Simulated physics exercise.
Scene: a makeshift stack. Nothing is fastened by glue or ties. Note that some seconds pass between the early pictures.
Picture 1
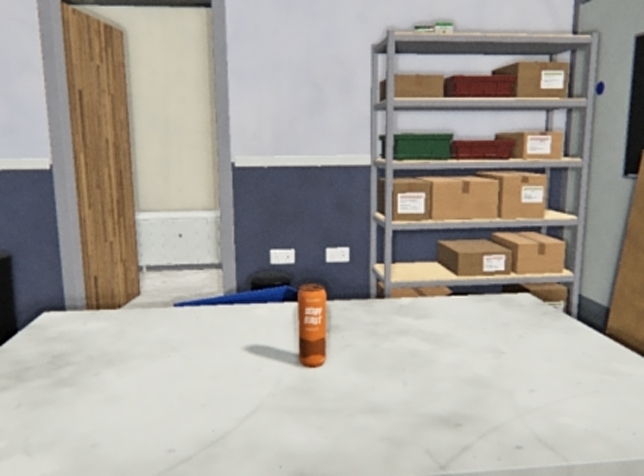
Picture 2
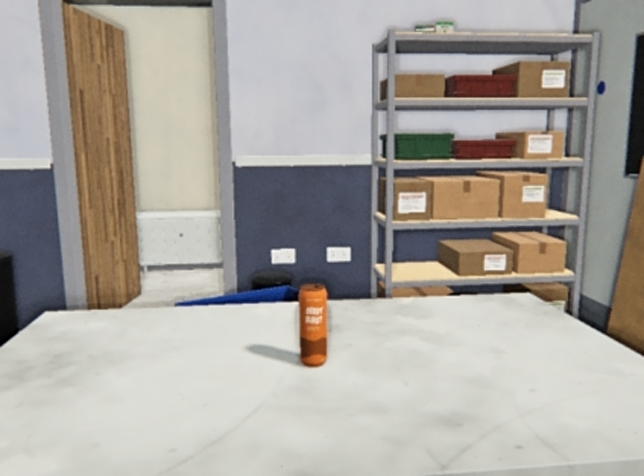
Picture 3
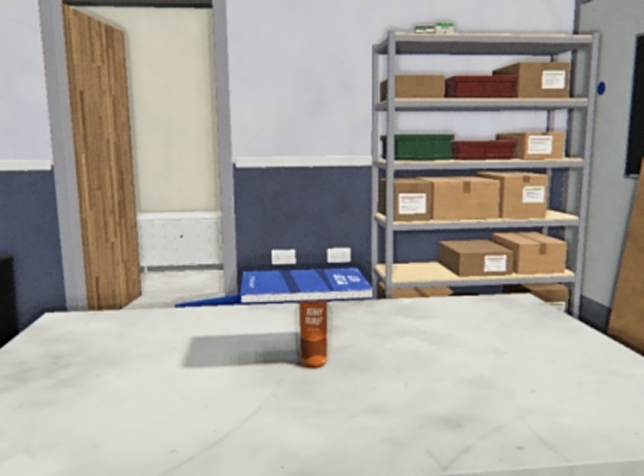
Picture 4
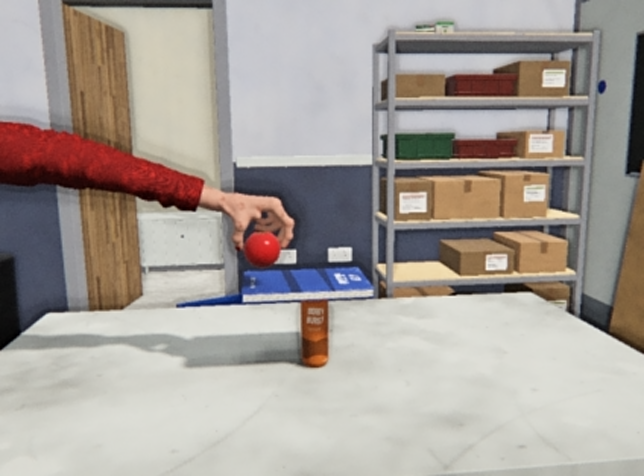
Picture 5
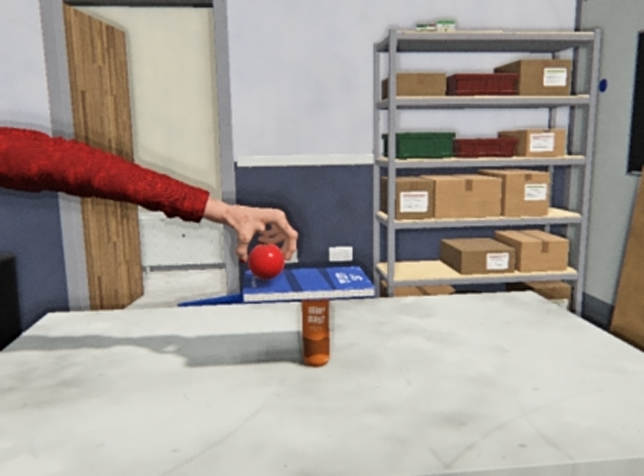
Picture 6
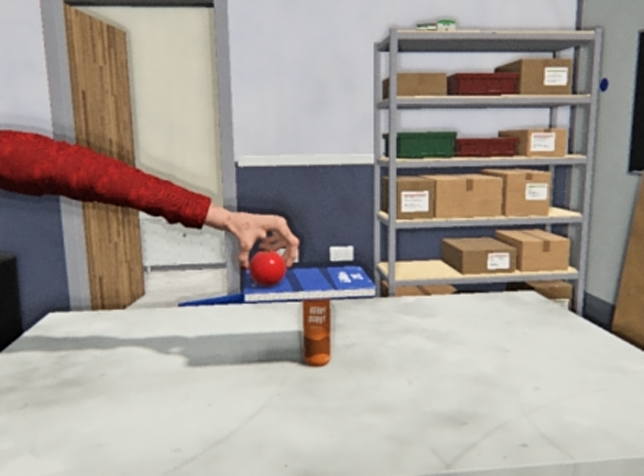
A blue book appears flat on top of an upright orange can on a pale tabletop, then a red-sleeved arm reaches in from the left and lowers a red tomato onto the book's left side, keeping its hand there.
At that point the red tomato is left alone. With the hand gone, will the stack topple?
Yes, it topples.
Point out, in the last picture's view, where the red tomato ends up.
At about (258, 361).
Then, 0.40 s later than the last frame, red tomato now fallen; blue book tilted by 62°.
Then, 0.80 s later than the last frame, blue book now fallen.
When it is over, fallen, blue book and red tomato; left askew, orange can. End places, in pixels of the last picture, red tomato near (258, 361). The stack gives way.
